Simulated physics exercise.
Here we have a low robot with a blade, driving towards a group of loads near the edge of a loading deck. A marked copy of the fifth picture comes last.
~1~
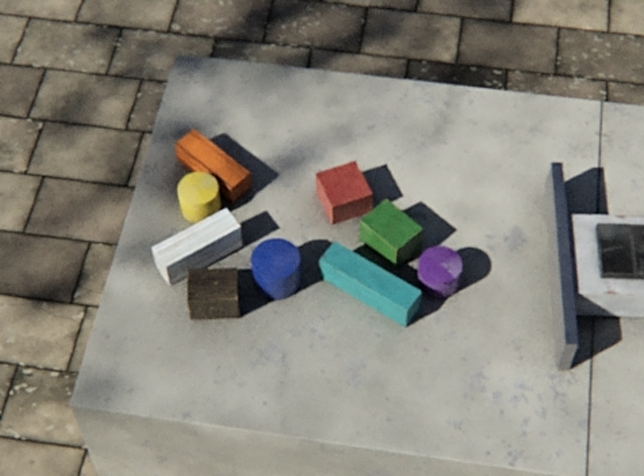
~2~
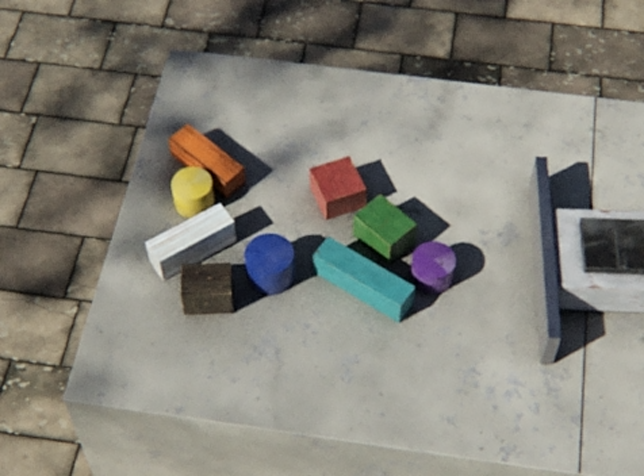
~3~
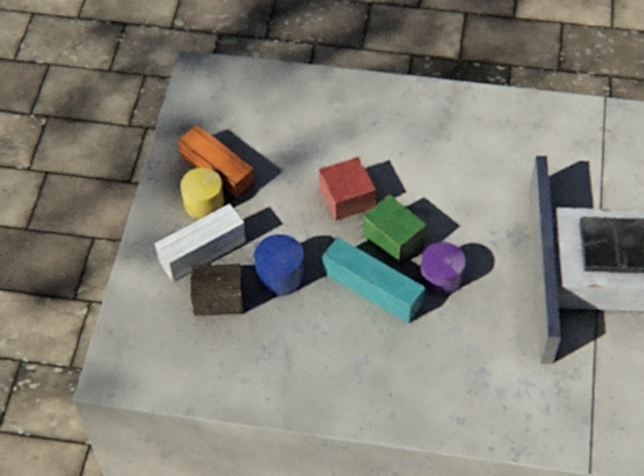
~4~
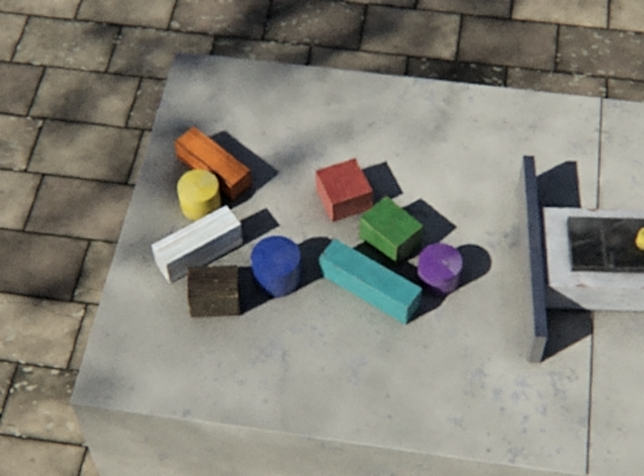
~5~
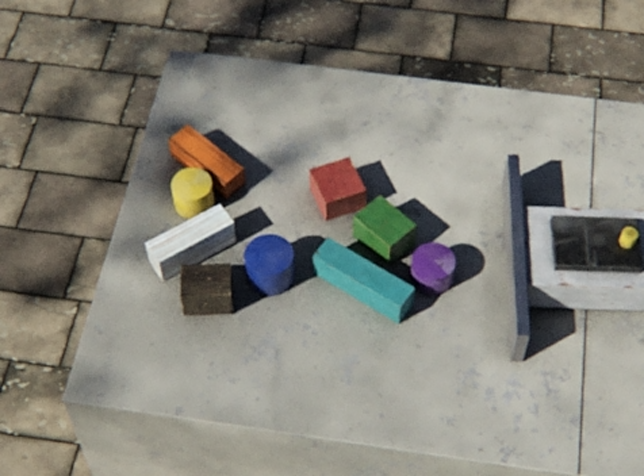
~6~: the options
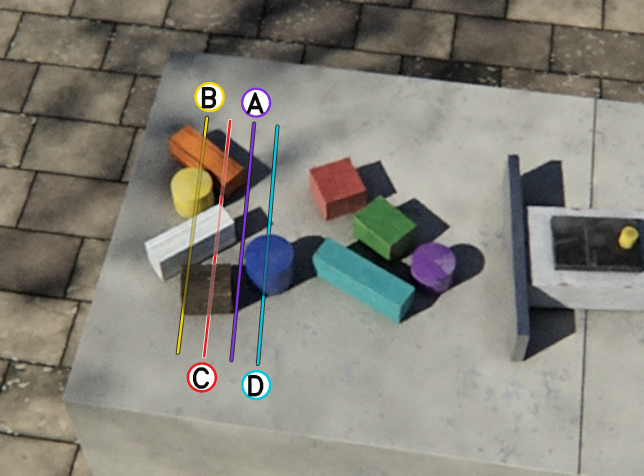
A low robot with a dark upright blade creeping left across a concrete deck toward a scattered group of colourful, unmoving blocks.
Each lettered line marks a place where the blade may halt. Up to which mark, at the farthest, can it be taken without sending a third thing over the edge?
As far as mark B.
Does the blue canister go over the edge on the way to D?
By then, no.
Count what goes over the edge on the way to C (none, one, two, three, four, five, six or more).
The count is none.
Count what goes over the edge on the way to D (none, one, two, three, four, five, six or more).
In all, none.
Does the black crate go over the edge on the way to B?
By then, no.
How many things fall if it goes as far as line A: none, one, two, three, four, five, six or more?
By then, none.
On the copy, A at (243, 234); B at (193, 228); C at (218, 231); D at (268, 238).
On B. First, robot (471, 228); turquoise bar (346, 291); purple canister (371, 270).
Then, robot (353, 213); orange stick (203, 161); black crate (172, 298).
Finally, robot (263, 201); white stick (115, 243); orange stick (146, 146); none fallen.
By contrast, A is within the limit but short; C is within the limit but short; D is within the limit but short.
